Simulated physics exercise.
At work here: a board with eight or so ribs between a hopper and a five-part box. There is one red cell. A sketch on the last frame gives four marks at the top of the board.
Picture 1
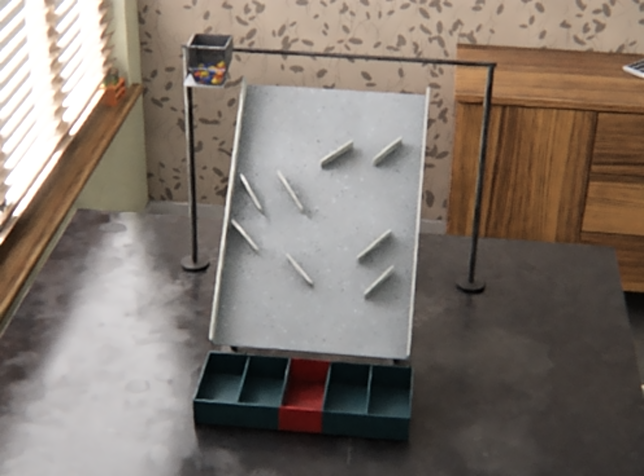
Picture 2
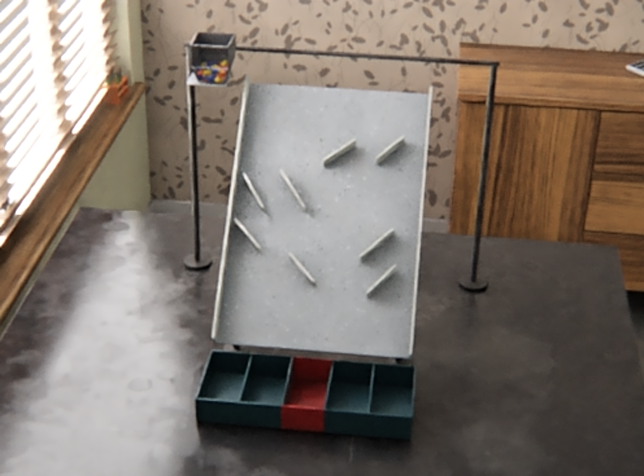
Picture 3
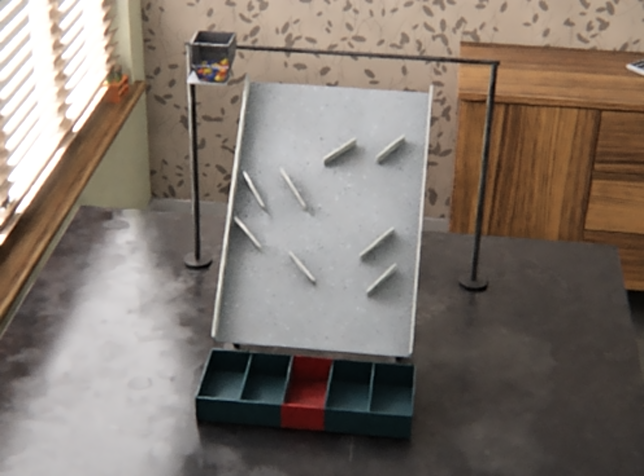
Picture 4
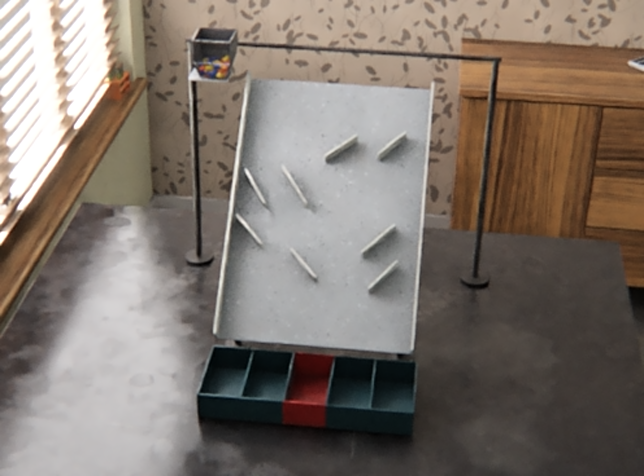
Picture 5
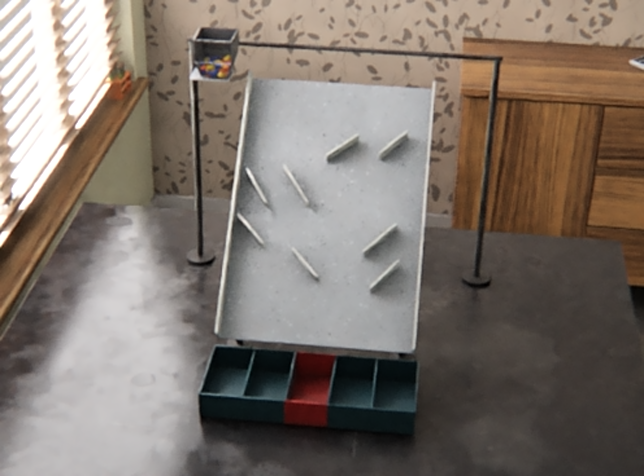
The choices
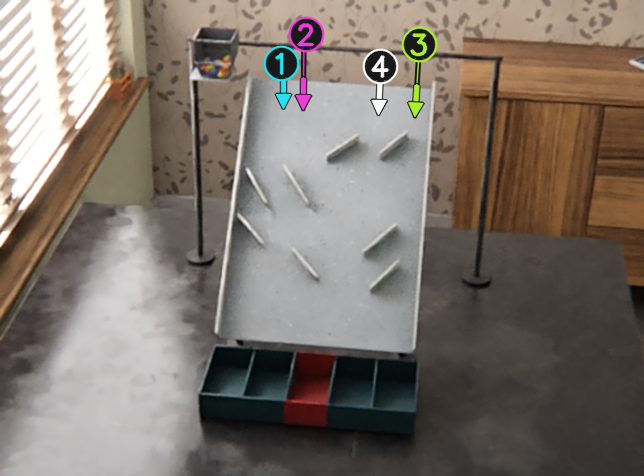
The clip opens on a tilted grey board with slanted ribs, a small hopper of colourful pieces at its upper left, and a dark green box with a red middle cell below. The view shifts very slightly, while the pieces stay in the hopper and the box remains empty throughout.
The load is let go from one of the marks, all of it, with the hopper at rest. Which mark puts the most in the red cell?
4.
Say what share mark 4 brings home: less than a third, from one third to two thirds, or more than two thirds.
Mark 4 gives from one third to two thirds.
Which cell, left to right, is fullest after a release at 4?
The third from the left.
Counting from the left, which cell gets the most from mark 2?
The fourth.
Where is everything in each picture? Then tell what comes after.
The first frame shows hopper (211, 74), jelly beans, door shut.
The second frame shows ribs (323, 160) to (355, 139), (376, 158) to (404, 136), (244, 173) to (263, 207).
The third frame shows ribs (281, 168) to (304, 205), (235, 216) to (260, 247), (360, 255) to (393, 228).
The fourth frame shows ribs (291, 248) to (315, 277), (369, 288) to (398, 260).
The fifth frame shows red cell (306, 412), number 3 of 5 from the left.
On the marked copy, mark 1 meets the board at (283, 103); mark 2 meets the board at (303, 104); mark 3 meets the board at (415, 111); mark 4 meets the board at (378, 109).
Choosing 1, roughly a quarter in the red cell, roughly two thirds in other cells, just a few held on the board, about a tenth outside the box.
Choosing 2, roughly a quarter in the red cell, the larger part in other cells, just a few outside the box.
Choosing 3, roughly a quarter in the red cell, roughly two thirds in other cells, about a tenth outside the box.
Choosing 4, roughly half in the red cell, roughly a quarter in other cells, about a tenth outside the box.
